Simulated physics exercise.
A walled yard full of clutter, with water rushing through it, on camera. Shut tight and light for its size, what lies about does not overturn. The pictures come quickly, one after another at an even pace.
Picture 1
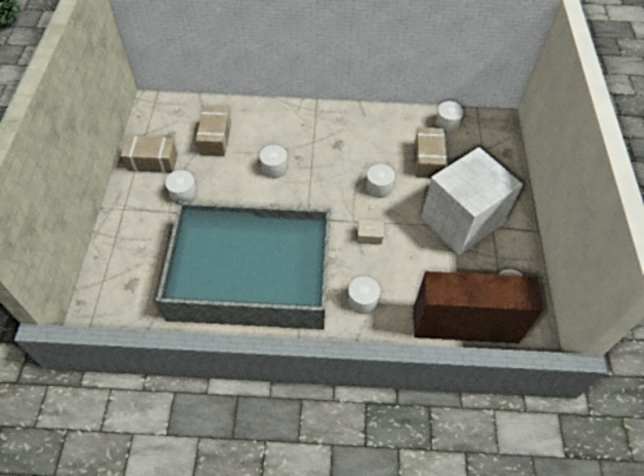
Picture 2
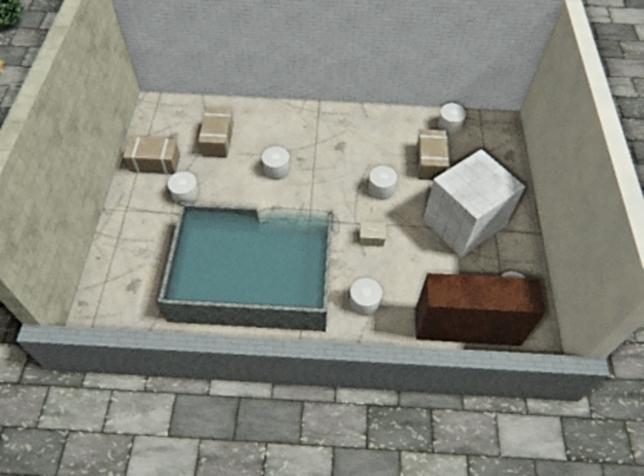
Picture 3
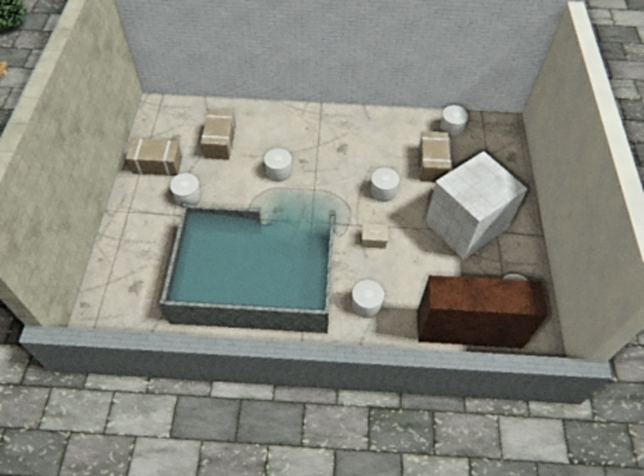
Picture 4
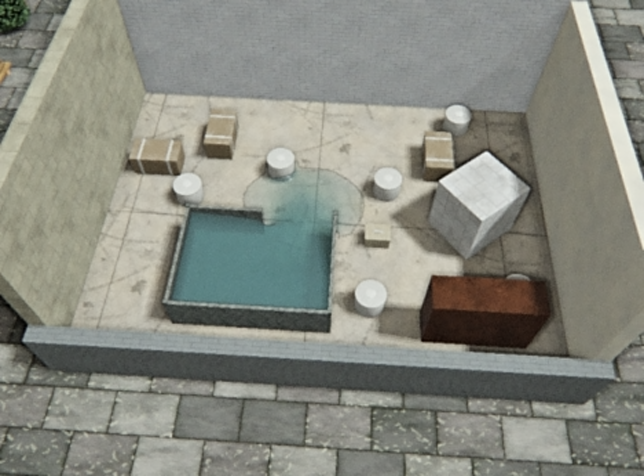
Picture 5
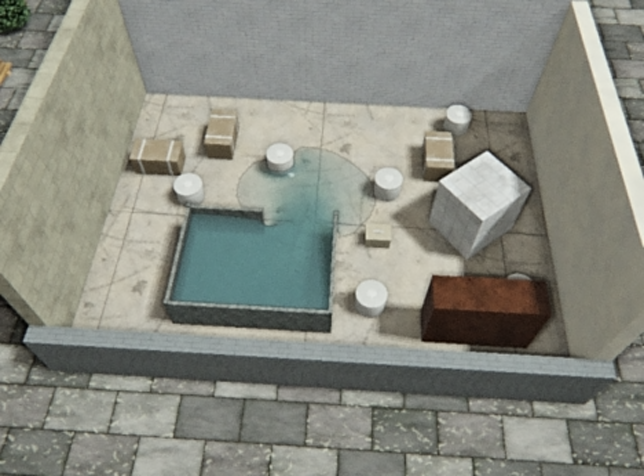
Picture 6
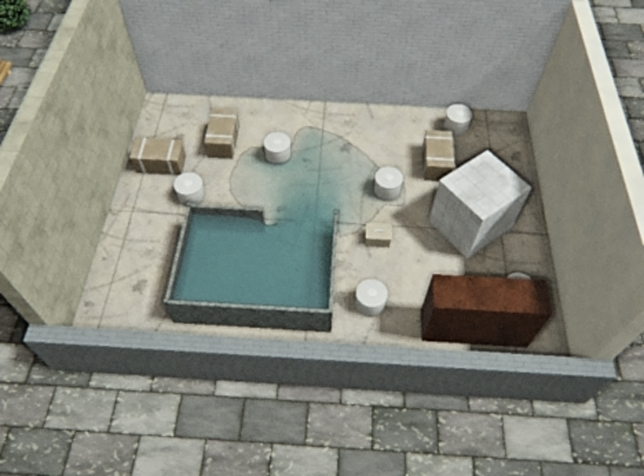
Water poured through a gap at the back right of the pool and fanned across the yard floor, then nudged one round white tub slightly toward the back wall while the other clutter stayed put.
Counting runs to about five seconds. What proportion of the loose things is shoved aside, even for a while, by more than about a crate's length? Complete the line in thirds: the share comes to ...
The share comes to between one and two thirds.
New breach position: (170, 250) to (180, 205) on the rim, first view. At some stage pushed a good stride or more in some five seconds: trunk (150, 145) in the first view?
It covered the distance.
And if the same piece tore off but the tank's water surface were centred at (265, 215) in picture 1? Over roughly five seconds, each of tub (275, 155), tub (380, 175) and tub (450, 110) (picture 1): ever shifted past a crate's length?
In order: Went well off, remained close by, went well off.
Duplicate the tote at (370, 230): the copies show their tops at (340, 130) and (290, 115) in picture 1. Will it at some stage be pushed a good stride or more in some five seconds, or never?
Went the distance, went the distance.
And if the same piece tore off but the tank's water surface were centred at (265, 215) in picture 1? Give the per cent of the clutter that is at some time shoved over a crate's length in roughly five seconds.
Estimate: Near 20 per cent of them.
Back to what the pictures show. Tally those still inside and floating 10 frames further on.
Count: 1.
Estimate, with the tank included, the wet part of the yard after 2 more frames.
30 per cent, roughly.
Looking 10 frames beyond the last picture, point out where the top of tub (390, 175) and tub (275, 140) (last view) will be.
The first top is close to (425, 174) and the second close to (234, 92).
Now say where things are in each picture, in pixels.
A tub at (273, 155) rests on the ground; a trunk at (213, 123), on the bottom; 0 of 10 have shifted, in the first frame.
A tub at (276, 157), on the bottom; a trunk at (215, 125), on the bottom; 0 of 10 have shifted, in the second frame.
A tub at (278, 158) rests on the ground; a trunk at (218, 127), on the bottom; 0 of 10 have shifted, in the third frame.
A tub at (281, 158) rests on the ground; a trunk at (221, 126), on the bottom; 0 of 10 have shifted, in the fourth frame.
A tub at (280, 153) rests on the ground, close to its start; a trunk at (221, 127), on the bottom; 1 of 10 have shifted, in the fifth frame.
A tub at (277, 142), on the bottom, a stride from its start; a trunk at (221, 126) rests on the ground; 1 of 10 have shifted, in the sixth frame.
A moment on, 1 of 10 are well off their spots; 0 afloat.
Next, 2 of 10 are well off their spots; 1 afloat.
Later, 3 of 10 are well off their spots; 2 afloat.
In the end, 5 of 10 are well off their spots, and 5 have been at some point; 5 afloat.
